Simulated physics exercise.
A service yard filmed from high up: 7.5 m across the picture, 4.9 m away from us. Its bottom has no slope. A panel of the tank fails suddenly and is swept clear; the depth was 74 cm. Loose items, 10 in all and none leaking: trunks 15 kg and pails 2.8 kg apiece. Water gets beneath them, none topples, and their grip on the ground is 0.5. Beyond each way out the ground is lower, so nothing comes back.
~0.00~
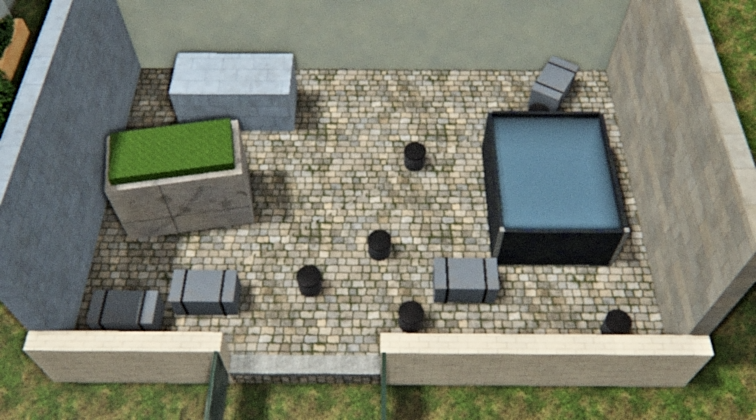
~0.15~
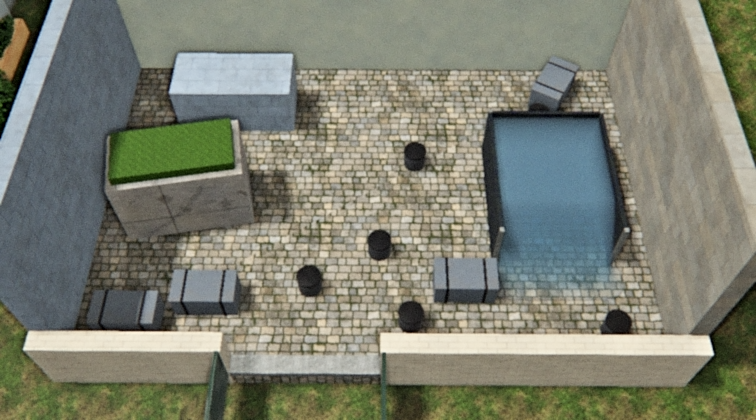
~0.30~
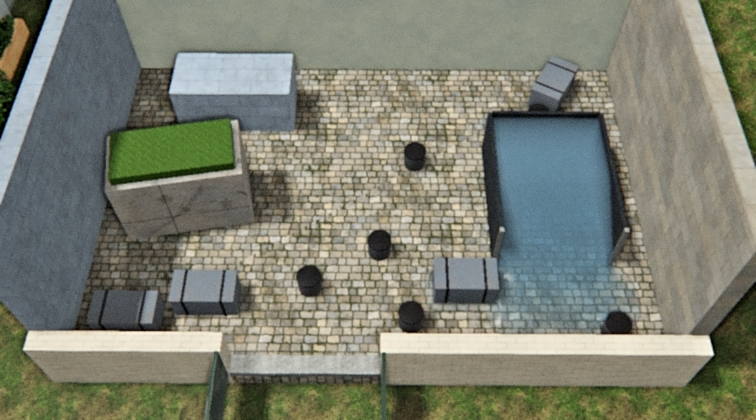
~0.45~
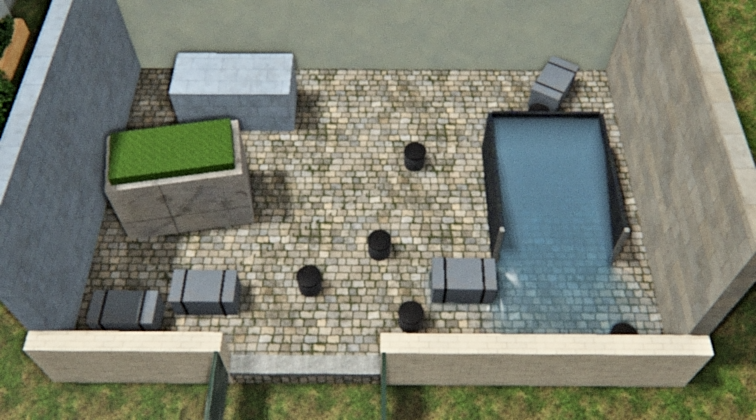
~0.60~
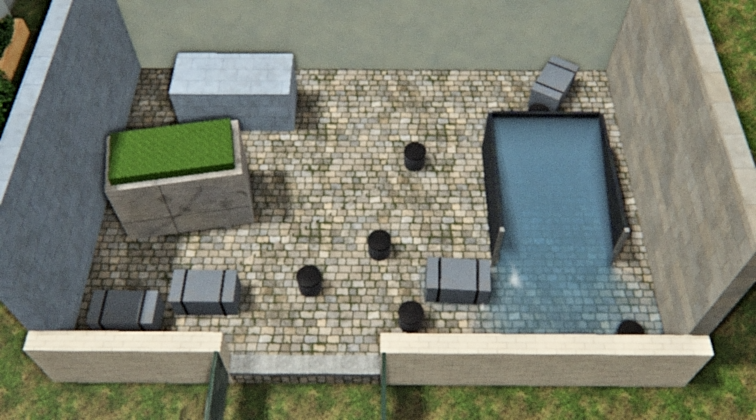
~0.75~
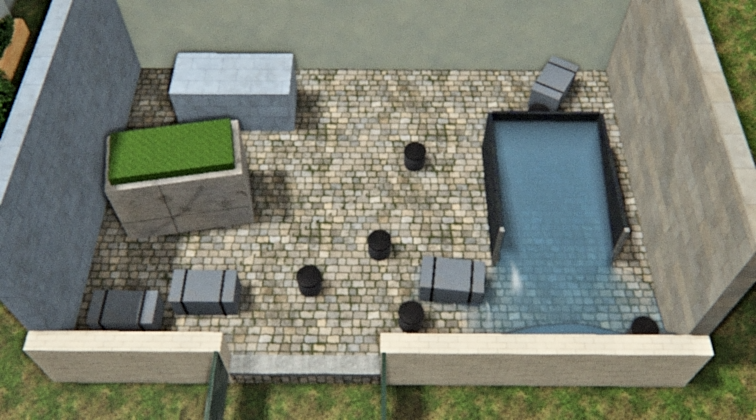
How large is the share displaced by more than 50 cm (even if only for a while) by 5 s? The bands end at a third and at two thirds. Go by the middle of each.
That comes to at least two thirds.
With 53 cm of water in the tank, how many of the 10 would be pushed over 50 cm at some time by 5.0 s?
In that case 7 of them.
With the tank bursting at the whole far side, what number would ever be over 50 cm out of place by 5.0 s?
In that case 6 of them.
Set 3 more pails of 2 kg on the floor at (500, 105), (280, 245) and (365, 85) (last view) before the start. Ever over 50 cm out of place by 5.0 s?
In that order: Over, over, over.
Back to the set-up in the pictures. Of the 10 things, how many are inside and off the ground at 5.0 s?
4 of them.
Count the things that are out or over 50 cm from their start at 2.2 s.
I count 4.
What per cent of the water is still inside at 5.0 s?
About 96 per cent.
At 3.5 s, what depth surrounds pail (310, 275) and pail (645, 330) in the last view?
Roughly 17 and 26 cm.
After 1.1 s 0 of 10 are over 50 cm from their spots; 1 afloat.
After 2.2 s 4 of 10 are over 50 cm from their spots; 1 afloat.
After 3.5 s 7 of 10 are over 50 cm from their spots; 5 afloat.
After 5.0 s 7 of 10 are over 50 cm from their spots, and 7 have been at some point; 4 afloat.
